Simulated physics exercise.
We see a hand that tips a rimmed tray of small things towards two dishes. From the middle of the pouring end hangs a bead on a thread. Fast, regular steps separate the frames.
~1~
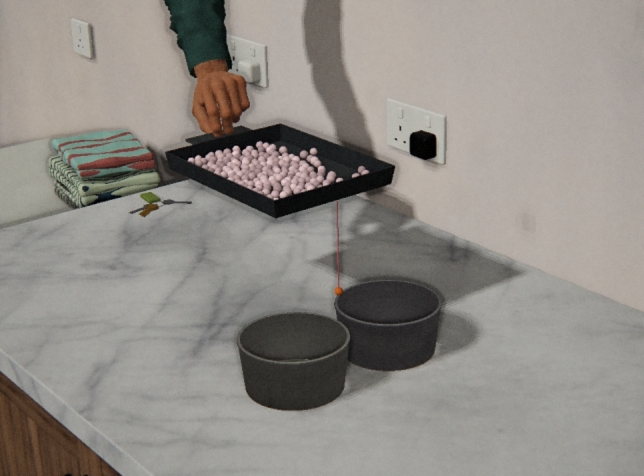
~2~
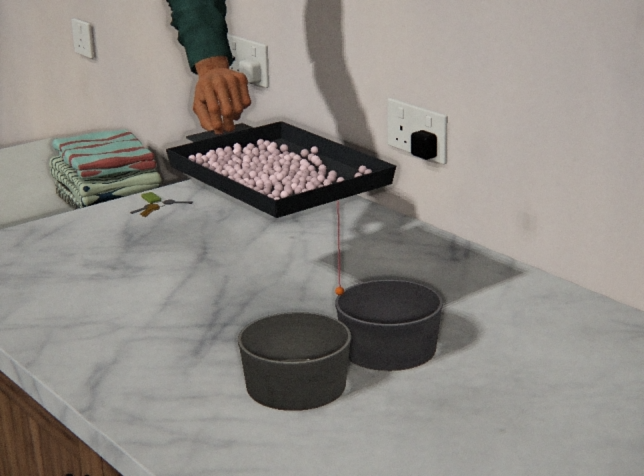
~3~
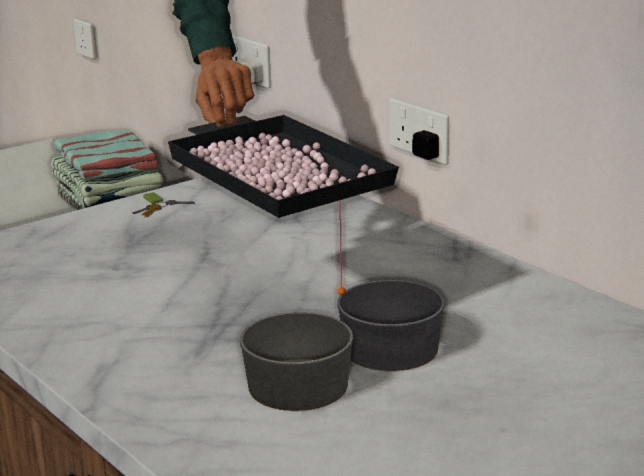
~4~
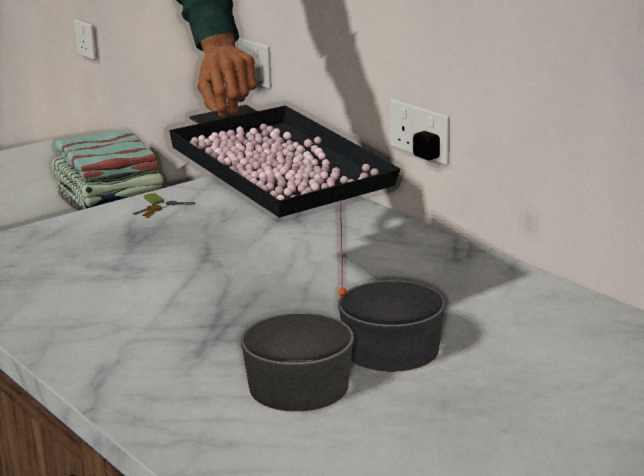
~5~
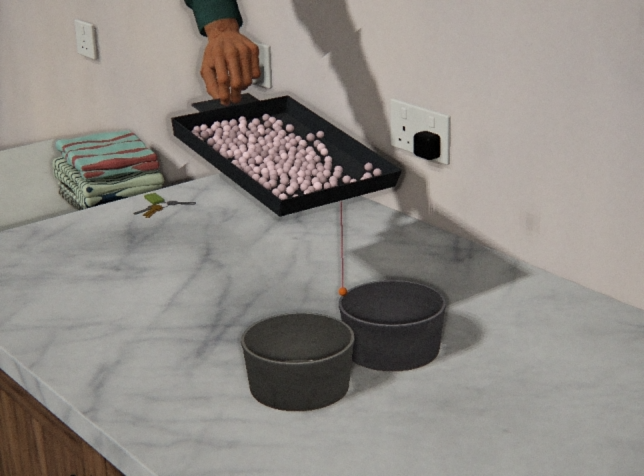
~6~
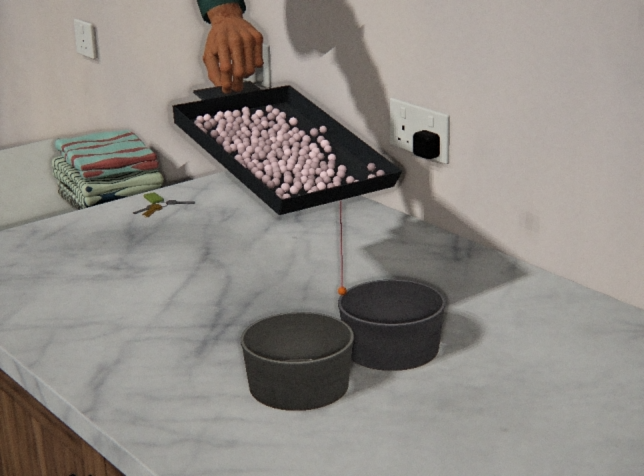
A hand slowly raising the back of a dark rimmed tray of pale pink beads, tilting it above two grey dishes.
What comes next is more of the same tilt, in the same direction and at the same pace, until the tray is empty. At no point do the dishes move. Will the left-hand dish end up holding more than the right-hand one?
Bigger share: Right.
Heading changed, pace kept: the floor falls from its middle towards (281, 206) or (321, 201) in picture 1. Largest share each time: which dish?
The leftmost dish; the leftmost dish.
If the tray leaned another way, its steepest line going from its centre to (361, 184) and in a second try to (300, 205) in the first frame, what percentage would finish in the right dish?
Roughly 80 % in the first case and 0 % in the second.
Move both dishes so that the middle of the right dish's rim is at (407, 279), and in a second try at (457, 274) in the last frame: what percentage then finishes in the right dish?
First try: Roughly 30 per cent; second try: Roughly 10 per cent.
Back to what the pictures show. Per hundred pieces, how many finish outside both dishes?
About 20 %.
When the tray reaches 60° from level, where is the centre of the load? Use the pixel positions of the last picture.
The middle of the pieces sits at roughly (342, 167).
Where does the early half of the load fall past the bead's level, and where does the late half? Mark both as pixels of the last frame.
I'd put it at roughly (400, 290), and after that at roughly (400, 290).
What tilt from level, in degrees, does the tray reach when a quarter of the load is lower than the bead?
My estimate is some 90 degrees.
Just after the last frame, tray tipped steeply; almost all on the tray; just a few in the air.
A moment on, tray tipped right over; roughly a quarter on the tray; just a few in the left dish; roughly half in the right dish; about a tenth outside both; roughly a quarter in the air.
Further on, tray tipped past a quarter turn; about a tenth in the left dish; the larger part in the right dish; roughly a quarter outside both.
When it is over, tray tipped past a quarter turn; about a tenth in the left dish; the larger part in the right dish; roughly a quarter outside both.
